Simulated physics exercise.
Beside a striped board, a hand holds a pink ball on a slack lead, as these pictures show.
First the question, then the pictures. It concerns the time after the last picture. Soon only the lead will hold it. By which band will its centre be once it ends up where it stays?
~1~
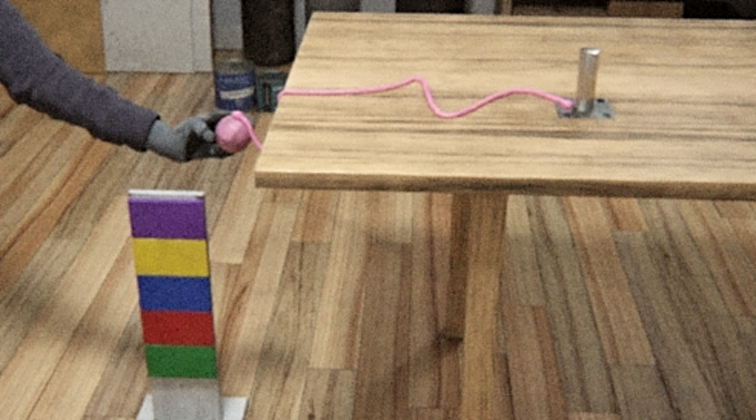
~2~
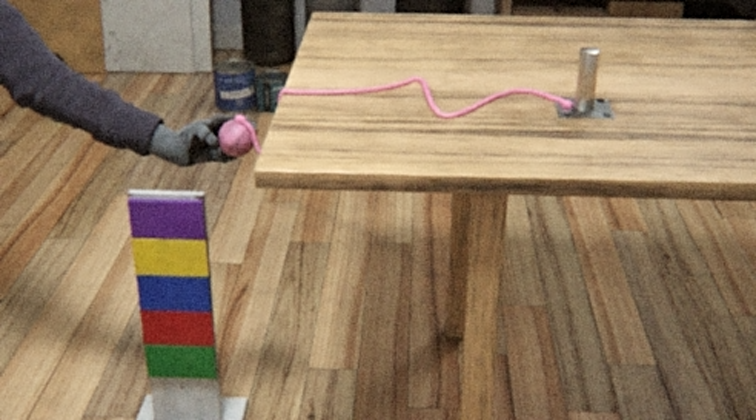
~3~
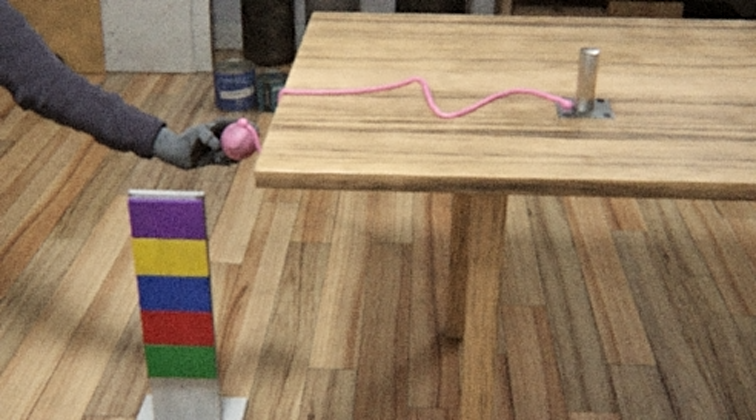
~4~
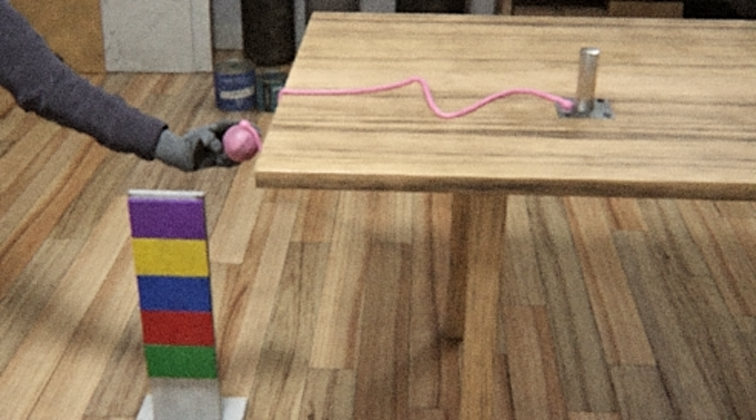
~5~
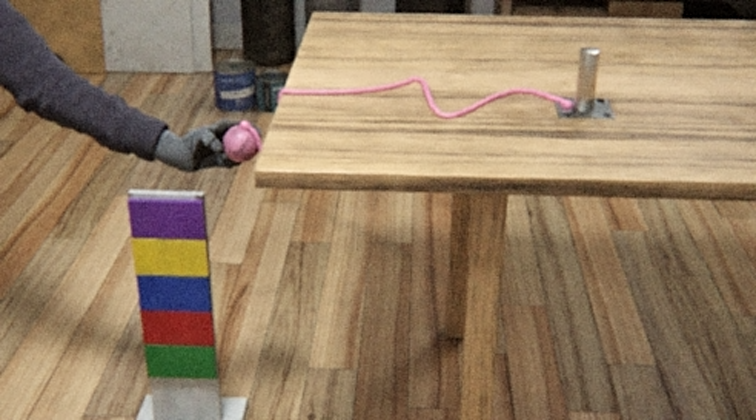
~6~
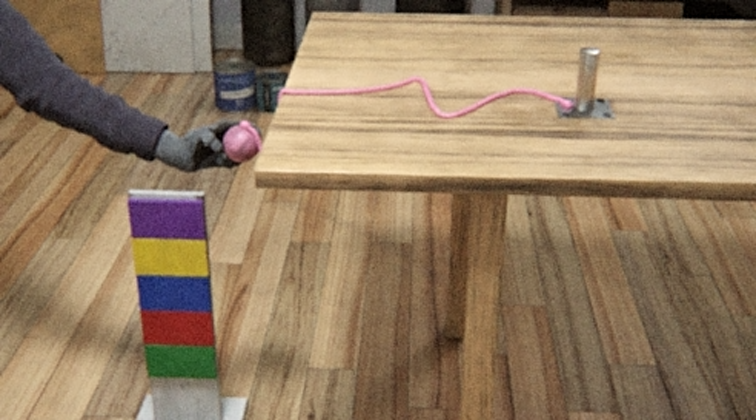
By the red band.
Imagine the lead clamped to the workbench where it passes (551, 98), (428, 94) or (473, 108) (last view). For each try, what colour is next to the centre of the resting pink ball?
Red, then yellow, then blue.
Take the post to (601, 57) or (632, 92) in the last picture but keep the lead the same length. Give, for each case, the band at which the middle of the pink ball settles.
First try: Blue; second try: Blue.
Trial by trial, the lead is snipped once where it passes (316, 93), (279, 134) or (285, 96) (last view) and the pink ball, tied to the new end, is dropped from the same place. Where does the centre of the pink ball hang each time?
Going through them in turn gives (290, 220), (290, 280) and finally (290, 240).
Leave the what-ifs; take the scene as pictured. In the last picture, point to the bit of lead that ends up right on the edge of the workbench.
Around (412, 80).
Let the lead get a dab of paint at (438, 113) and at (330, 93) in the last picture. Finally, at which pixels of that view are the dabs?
Final positions are (381, 96) and (286, 185), in that order.
Early on, ball near (266, 333); level with red.
Midway, ball near (310, 347); level with red.
Finally, ball near (294, 344); level with red. Its middle rests at the red band.
